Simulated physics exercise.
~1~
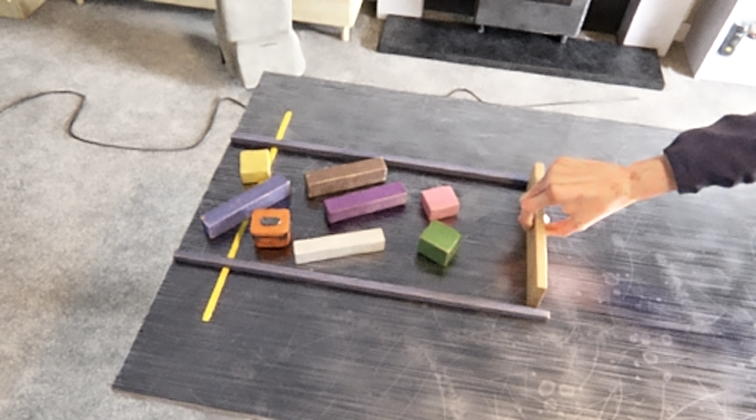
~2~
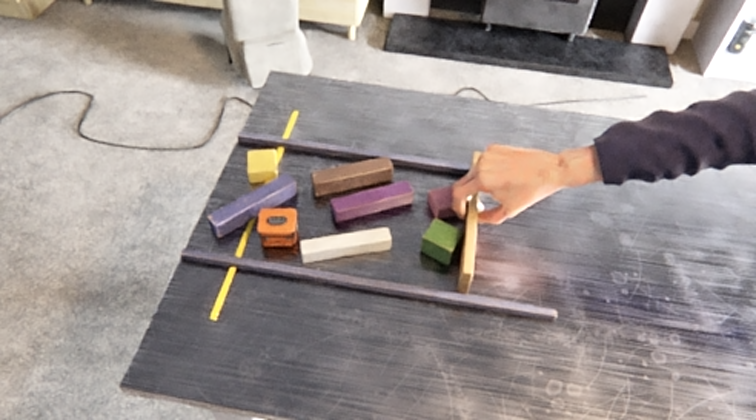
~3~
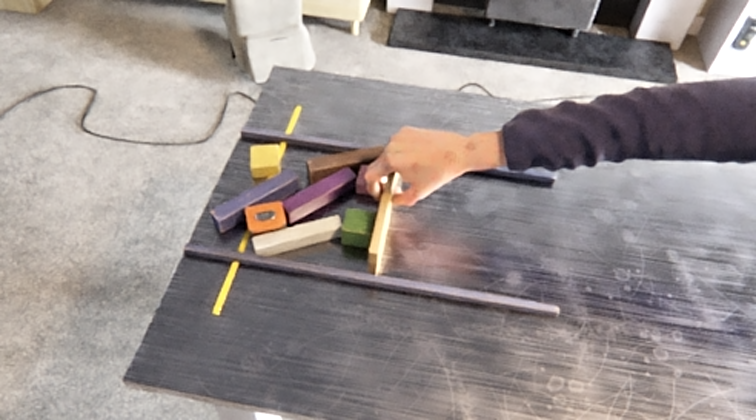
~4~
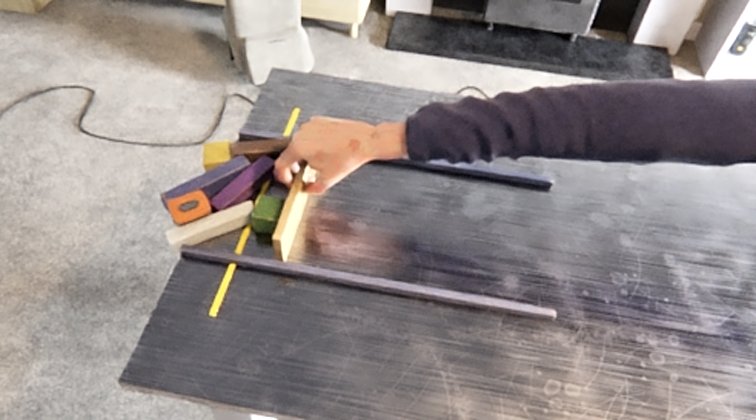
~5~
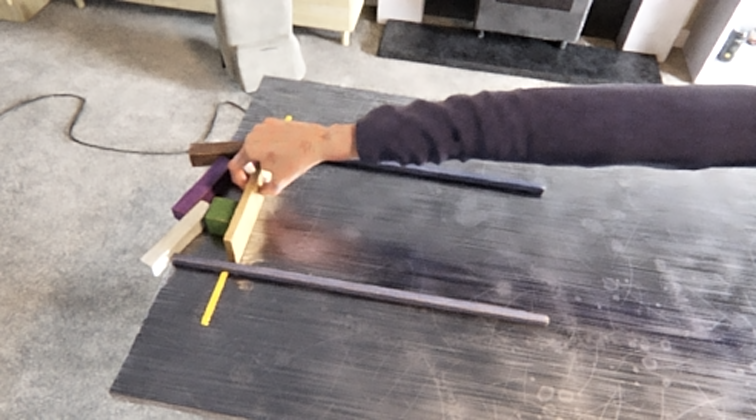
Hand sliding an upright wooden board left between two rails, sweeping coloured blocks across a dark table until several drop off the edge.
